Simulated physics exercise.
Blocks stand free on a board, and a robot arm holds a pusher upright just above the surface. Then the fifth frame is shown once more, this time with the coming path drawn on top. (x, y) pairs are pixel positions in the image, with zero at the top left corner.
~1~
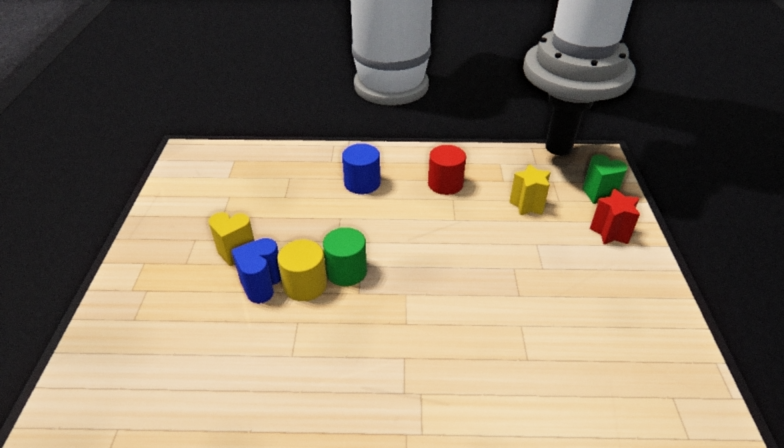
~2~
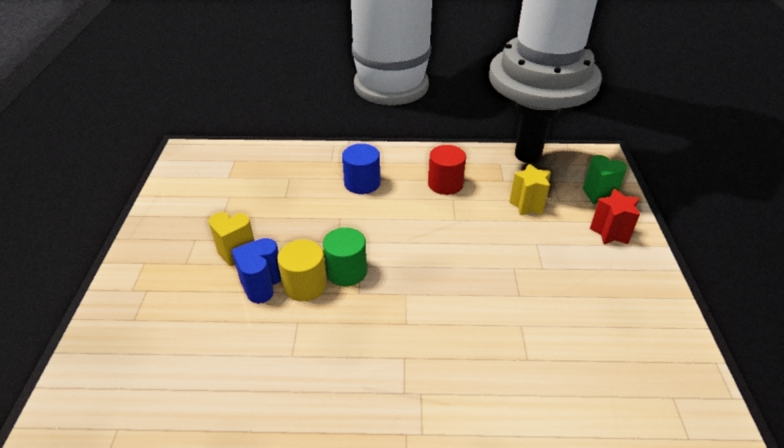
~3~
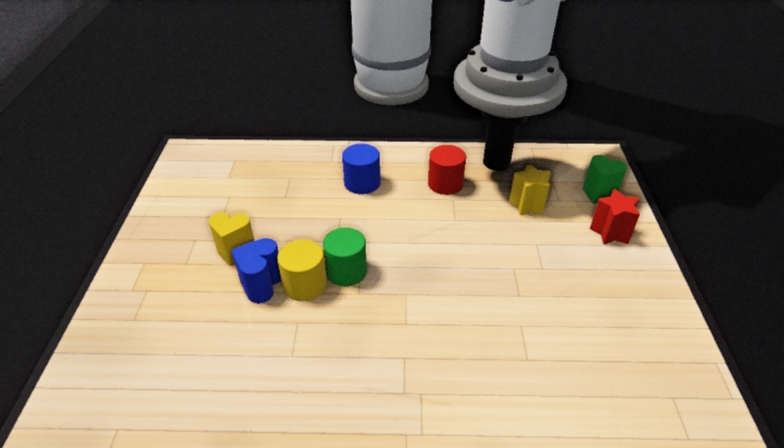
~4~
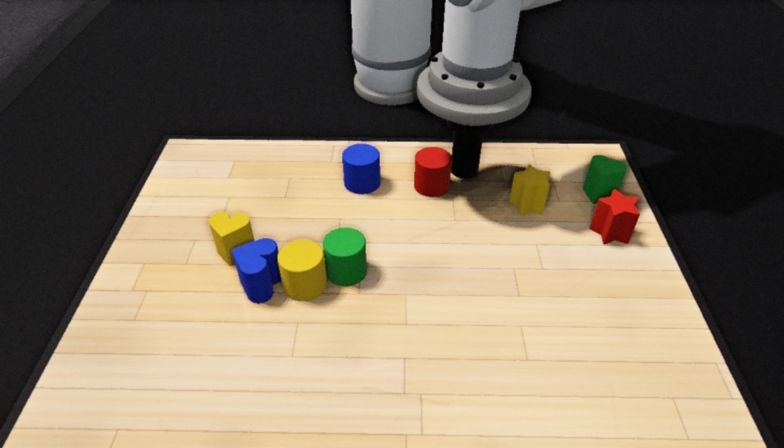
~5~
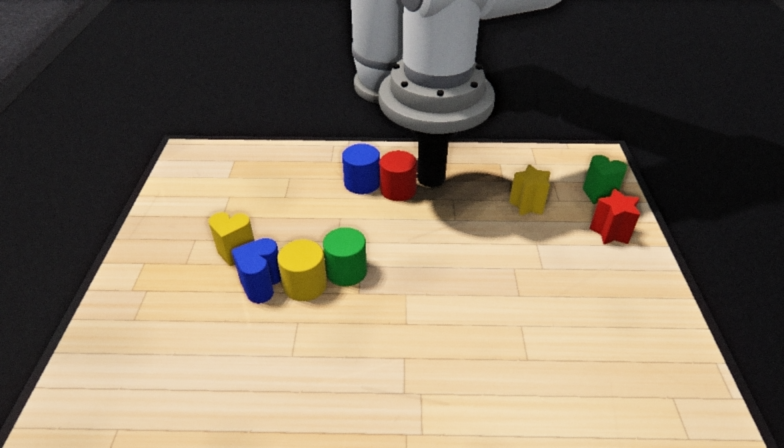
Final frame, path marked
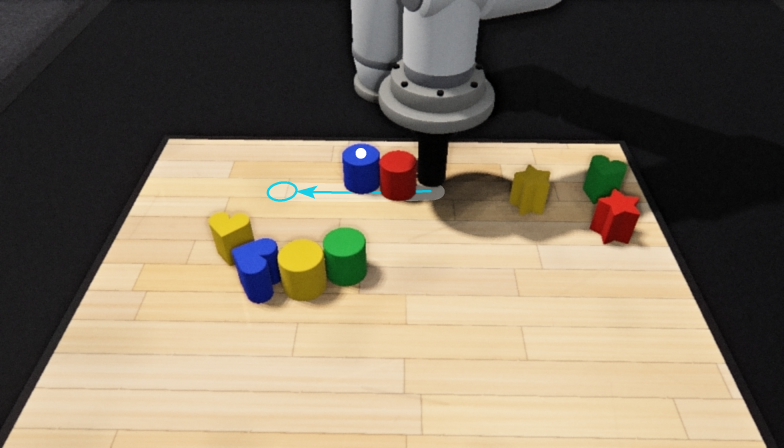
A robot arm moves left across the board and pushes the red cylinder beside the blue one.
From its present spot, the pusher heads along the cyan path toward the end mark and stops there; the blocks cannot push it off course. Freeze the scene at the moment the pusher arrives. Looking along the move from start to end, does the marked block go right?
Going by the path, yes.
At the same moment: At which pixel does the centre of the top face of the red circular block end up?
The centre of its top face lies at (247, 175).
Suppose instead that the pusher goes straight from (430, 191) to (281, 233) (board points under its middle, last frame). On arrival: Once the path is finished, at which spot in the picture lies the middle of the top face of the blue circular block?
(326, 144)
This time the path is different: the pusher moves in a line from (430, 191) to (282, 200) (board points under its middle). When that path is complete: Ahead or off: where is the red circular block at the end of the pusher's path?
Prediction: Still leading.
Path on the board, from (430, 191) to (282, 191); the dot is on the blue circular block.
The first path, step by step. One third of the way, pusher (381, 180); blue circular block (319, 148); red circular block (347, 163).
Two thirds of the way, pusher (330, 180); blue circular block (301, 145); red circular block (295, 168).
At the end, pusher (280, 179); blue circular block (293, 142); red circular block (247, 175).
